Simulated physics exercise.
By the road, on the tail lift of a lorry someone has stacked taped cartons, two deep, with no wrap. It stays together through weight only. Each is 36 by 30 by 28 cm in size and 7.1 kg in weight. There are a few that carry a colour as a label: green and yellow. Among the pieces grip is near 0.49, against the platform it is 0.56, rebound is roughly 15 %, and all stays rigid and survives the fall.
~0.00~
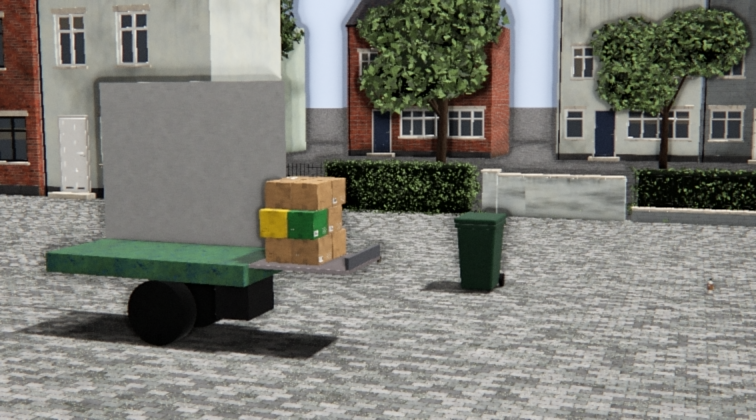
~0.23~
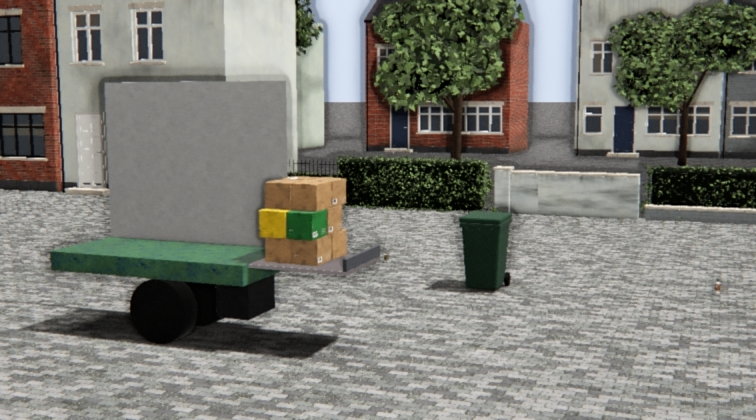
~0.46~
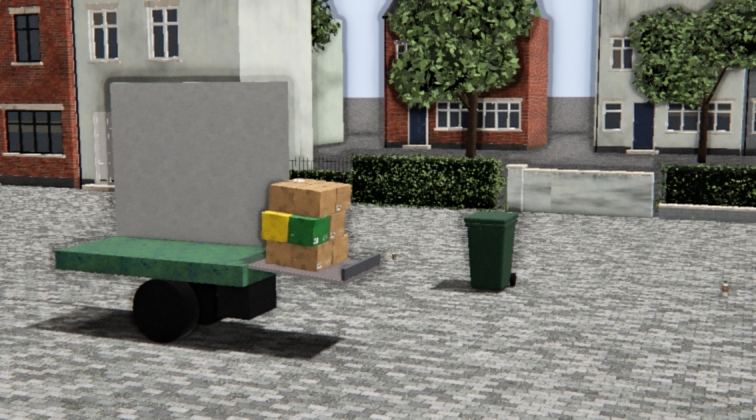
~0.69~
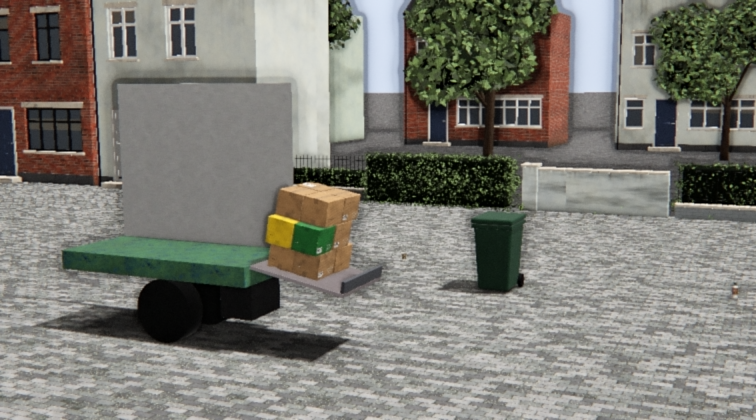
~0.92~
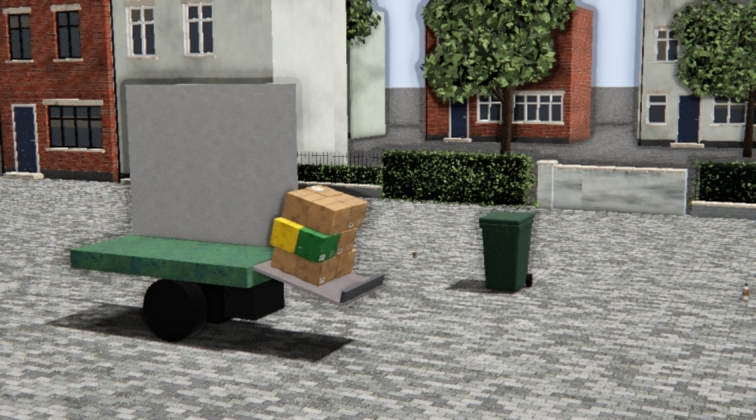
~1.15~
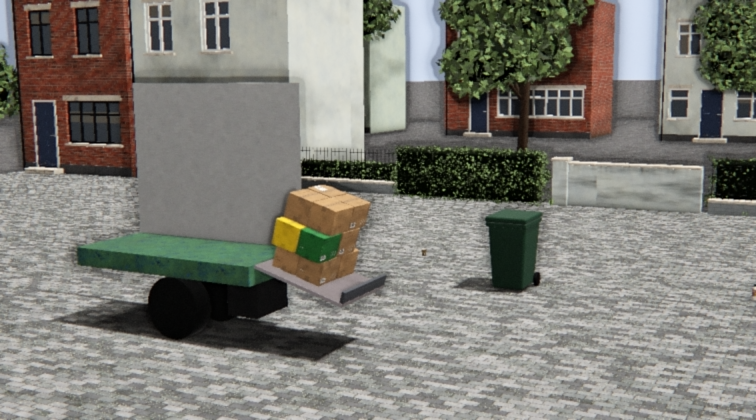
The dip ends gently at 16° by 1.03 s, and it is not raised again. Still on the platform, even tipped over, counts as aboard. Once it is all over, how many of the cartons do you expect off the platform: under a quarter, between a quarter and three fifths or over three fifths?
I expect under a quarter of them.
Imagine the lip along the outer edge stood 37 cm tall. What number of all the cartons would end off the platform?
Result - 0.
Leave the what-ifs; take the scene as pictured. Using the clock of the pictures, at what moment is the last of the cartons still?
Roughly 1.5 seconds.
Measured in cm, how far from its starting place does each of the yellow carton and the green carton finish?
Yellow ends up 10 cm away; green ends up 20 cm away.
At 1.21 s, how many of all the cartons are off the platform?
That makes 0 by then, as I count it.
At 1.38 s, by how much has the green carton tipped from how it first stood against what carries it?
About 0 degrees.
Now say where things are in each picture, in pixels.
In the first picture (each place is the centre of the face we see best; the camera moves round a little; leans and shifts are taken against what carries them), platform's outer corner (347, 273) slope 0°; green carton (300, 226); yellow carton (273, 224); all in place.
Platform's outer corner (345, 274) slope 0°; yellow carton (272, 225), in the second picture.
Platform's outer corner (343, 283) slope 5°; yellow carton (274, 228), in the third picture.
Platform's outer corner (341, 296) slope 11°; yellow carton (279, 233), in the fourth picture.
Platform's outer corner (341, 305) slope 15°; yellow carton (284, 236), in the fifth picture.
Platform's outer corner (340, 305) slope 16°; yellow carton (285, 236); green carton (310, 247); all in place, in the sixth picture.
By 1.21 s, slope 16°; none of the 12 cartons off the platform.
When it is over (1.8 s), slope 16°; none of the 12 cartons off the platform; yellow carton unmoved; green carton unmoved. That is 0 per cent. In pixels of the last frame, middles, yellow carton near (295, 233), green carton near (319, 244).
